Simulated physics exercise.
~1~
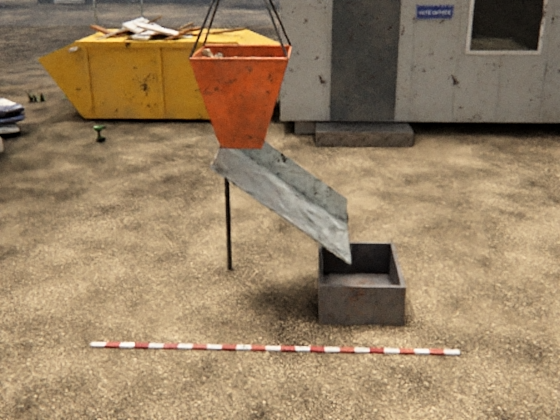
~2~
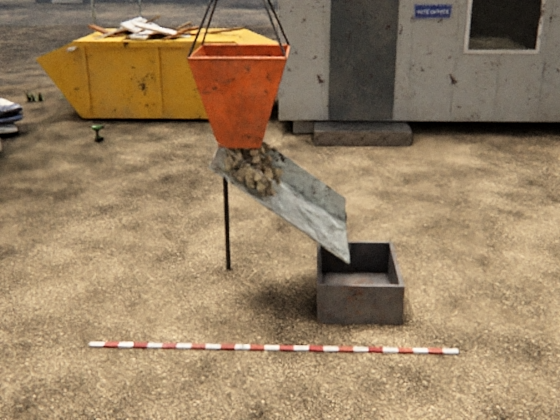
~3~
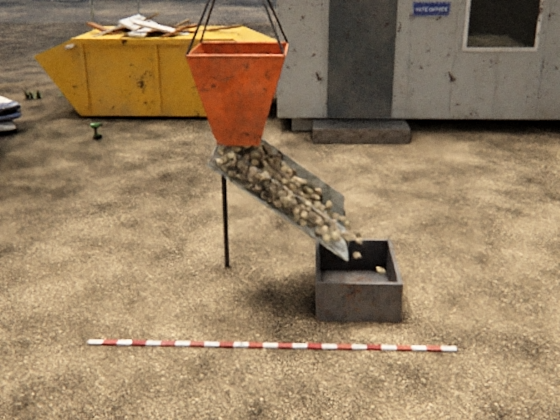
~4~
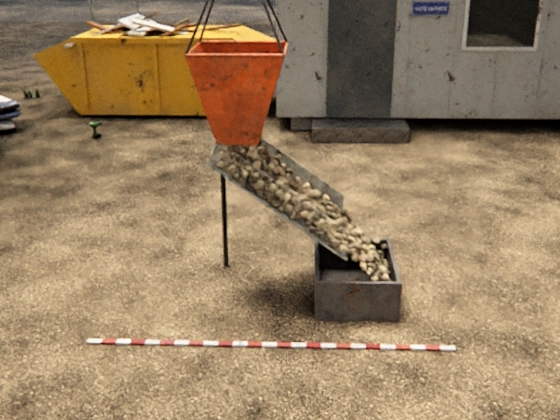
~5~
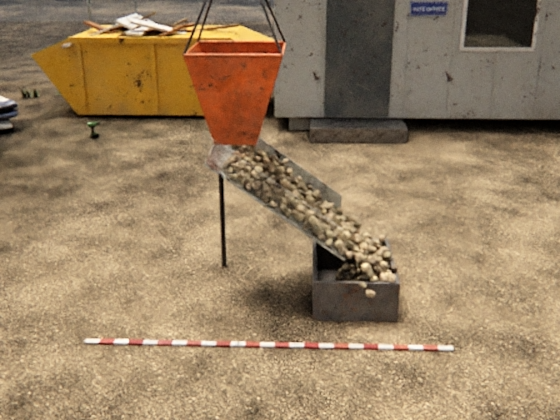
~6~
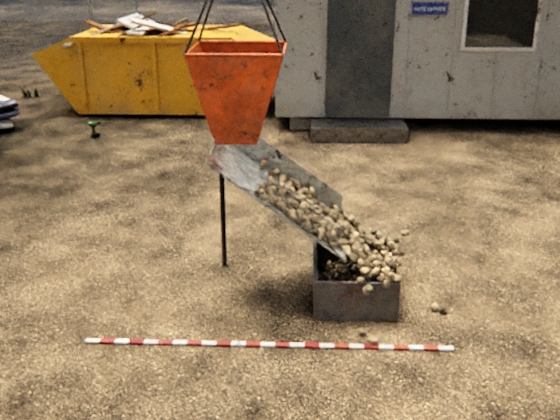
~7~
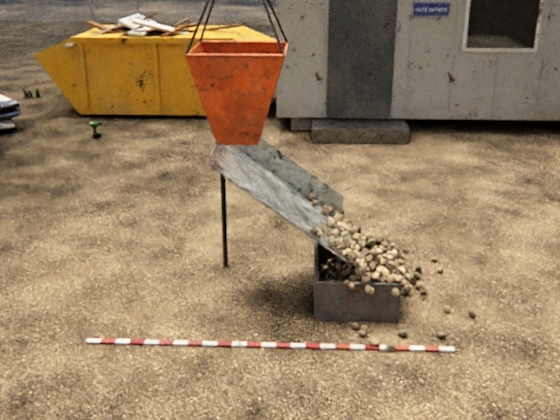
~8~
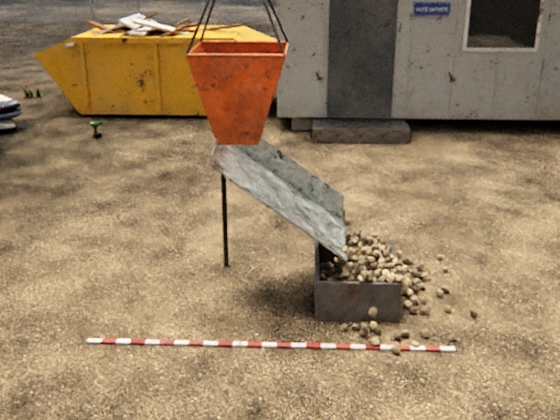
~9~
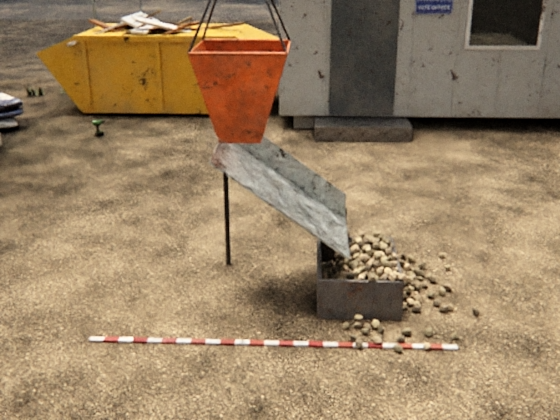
Stones pouring from a hanging orange skip, sliding down a steel chute and heaping in a bin, some spilling to the right.
